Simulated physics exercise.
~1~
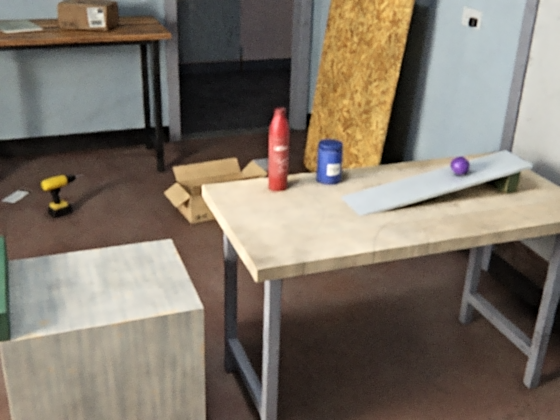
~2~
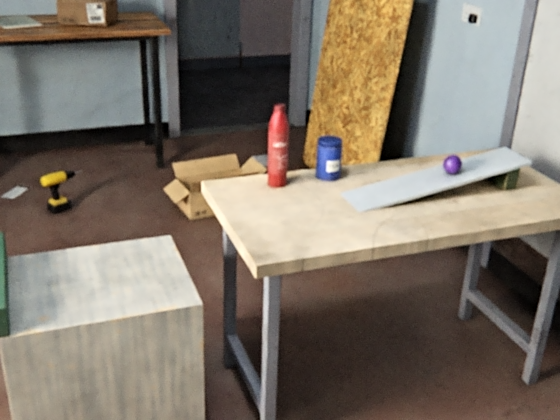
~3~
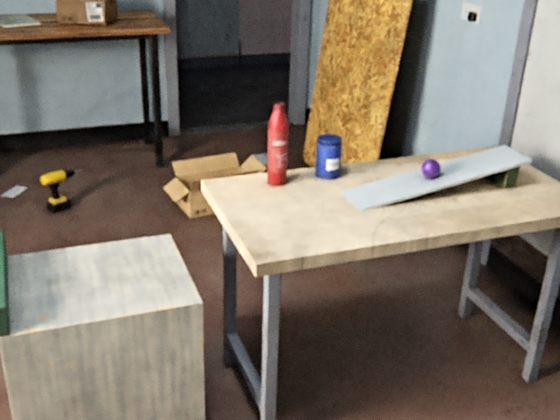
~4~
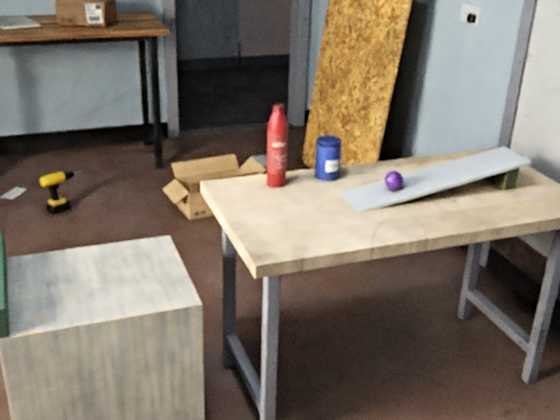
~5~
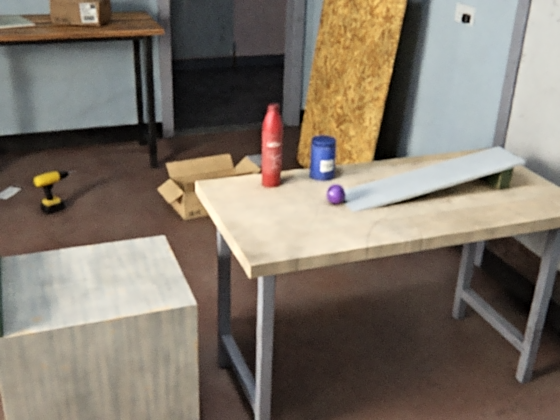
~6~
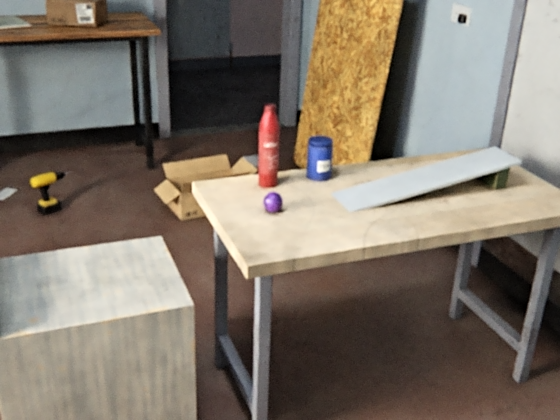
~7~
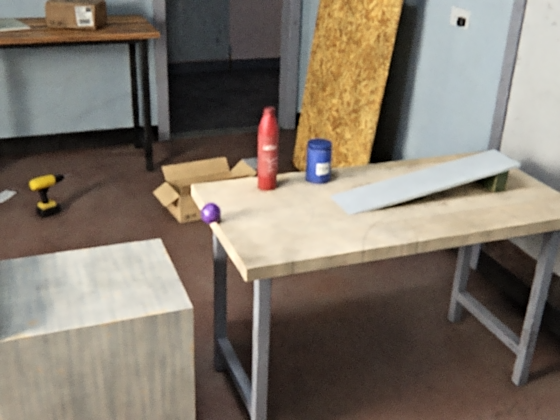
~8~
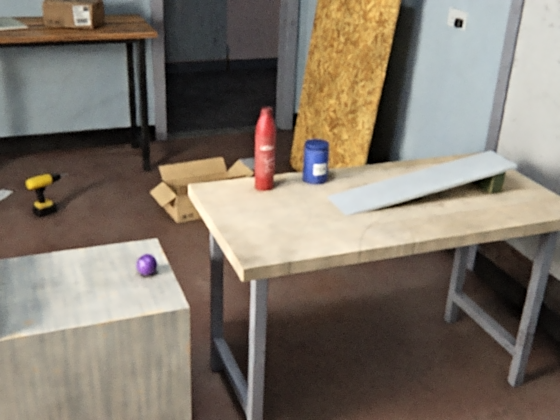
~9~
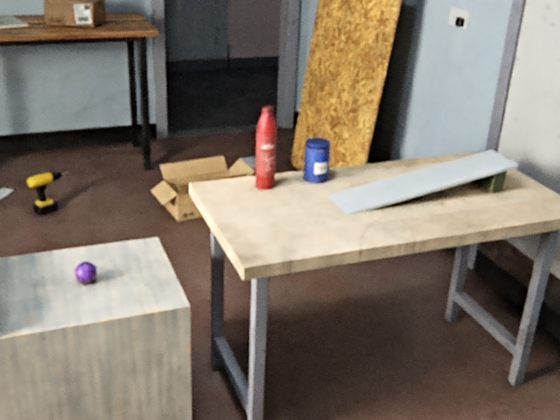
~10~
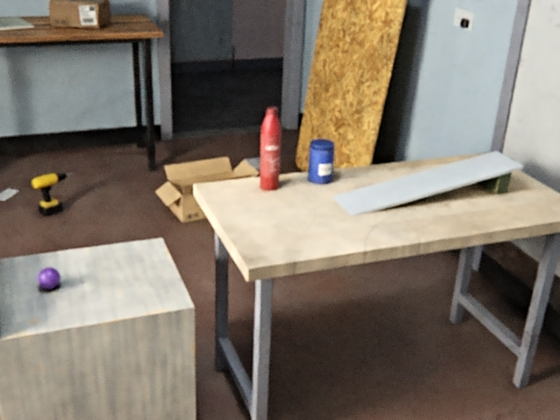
At first, a small purple ball sits high on a pale ramp propped on a wooden-topped table, with a red bottle and a blue jar standing nearby. The ball rolls left down the ramp, slowly and then faster, and comes off its lower end onto the tabletop. It carries on past the jar and the bottle to the table's left edge. There it leaves the table, crosses the gap and drops onto the lower, pale block beside it. It keeps moving left and ends on top of the block, while the bottle and jar remain standing in place.
